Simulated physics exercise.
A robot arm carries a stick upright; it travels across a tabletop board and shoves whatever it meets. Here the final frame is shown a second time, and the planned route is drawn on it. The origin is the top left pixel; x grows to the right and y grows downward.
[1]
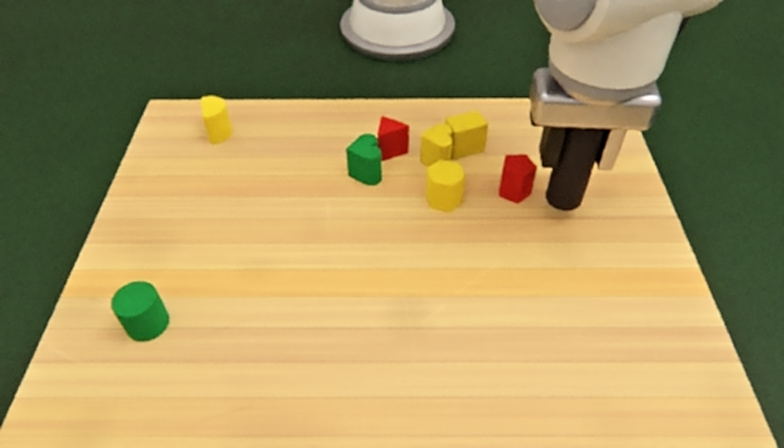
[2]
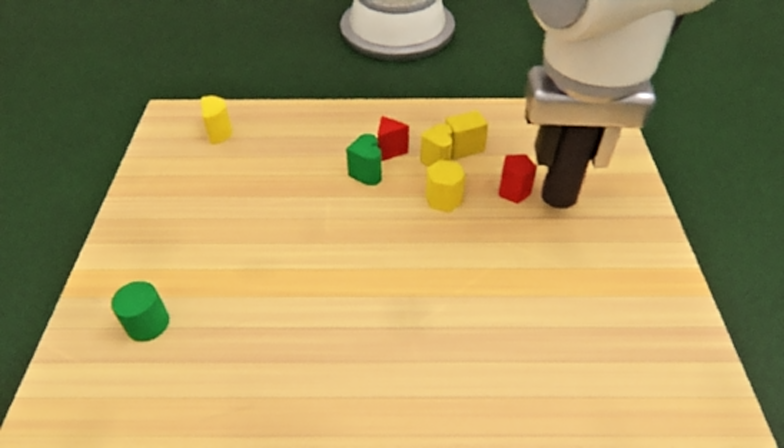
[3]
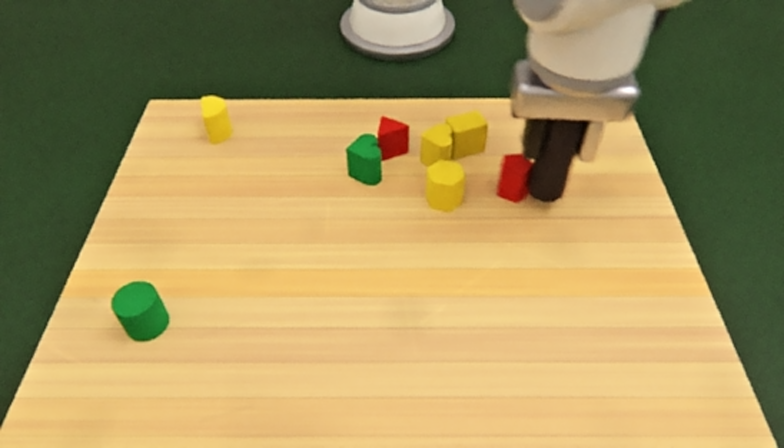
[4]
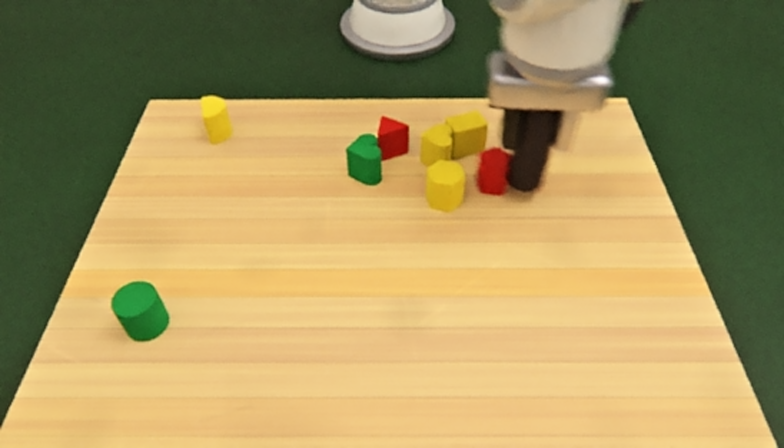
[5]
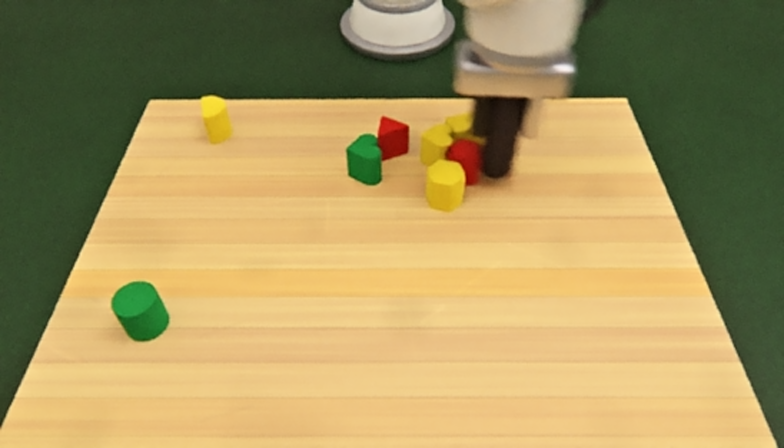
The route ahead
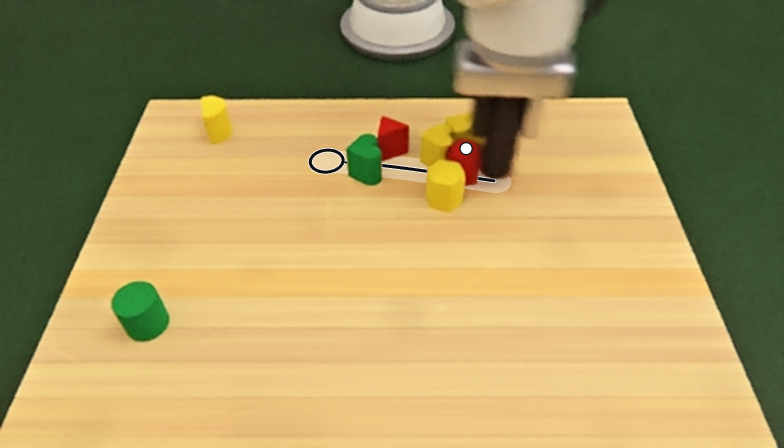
On a light wooden tabletop with scattered red, yellow and green blocks, a robot arm holds a dark stick upright at the upper right. The arm moves the stick left until it meets a red block, then pushes that block left, in among the yellow blocks, while the other blocks stay still.
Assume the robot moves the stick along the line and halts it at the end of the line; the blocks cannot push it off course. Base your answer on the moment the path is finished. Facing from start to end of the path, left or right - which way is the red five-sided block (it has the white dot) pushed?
Moves left.
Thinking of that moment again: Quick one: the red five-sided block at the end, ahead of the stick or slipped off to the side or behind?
The block sits ahead of the stick.
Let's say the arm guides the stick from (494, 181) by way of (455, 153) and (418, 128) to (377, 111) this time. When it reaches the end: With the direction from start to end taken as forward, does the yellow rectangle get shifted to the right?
In short: Yes.
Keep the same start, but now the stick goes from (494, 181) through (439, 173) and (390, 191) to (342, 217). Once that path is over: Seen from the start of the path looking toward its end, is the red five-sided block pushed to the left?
I expect not.
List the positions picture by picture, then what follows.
The first frame shows stick's lower end (563, 198); green heart-shaped block (365, 146); red three-sided block (390, 125); yellow heart-shaped block (439, 134); red five-sided block (519, 164).
The second frame shows stick (559, 196); blocks still.
The third frame shows stick (546, 190); blocks still.
The fourth frame shows stick (525, 181); red five-sided block (496, 157).
The fifth frame shows stick (496, 168); green heart-shaped block (365, 146); red three-sided block (390, 125); yellow heart-shaped block (439, 134); red five-sided block (466, 149).
Drawn move, from (494, 181) by way of (437, 173) and (382, 165) to (327, 161); the dot is on the red five-sided block.
What follows on the original path. One third of the way, stick (437, 160); red three-sided block (388, 123), turned 20° anticlockwise; yellow heart-shaped block (416, 127), turned 105° clockwise; red five-sided block (406, 144).
Two thirds of the way, stick (380, 153); green heart-shaped block (321, 146), turned 15° anticlockwise; red three-sided block (374, 116), turned 55° anticlockwise; yellow heart-shaped block (397, 118); red five-sided block (347, 140), turned 25° anticlockwise.
At the end, stick (325, 148); green heart-shaped block (271, 152), turned 45° anticlockwise; red three-sided block (369, 114), turned 25° anticlockwise; yellow heart-shaped block (397, 118), turned 185° clockwise; red five-sided block (291, 137), turned 30° anticlockwise.
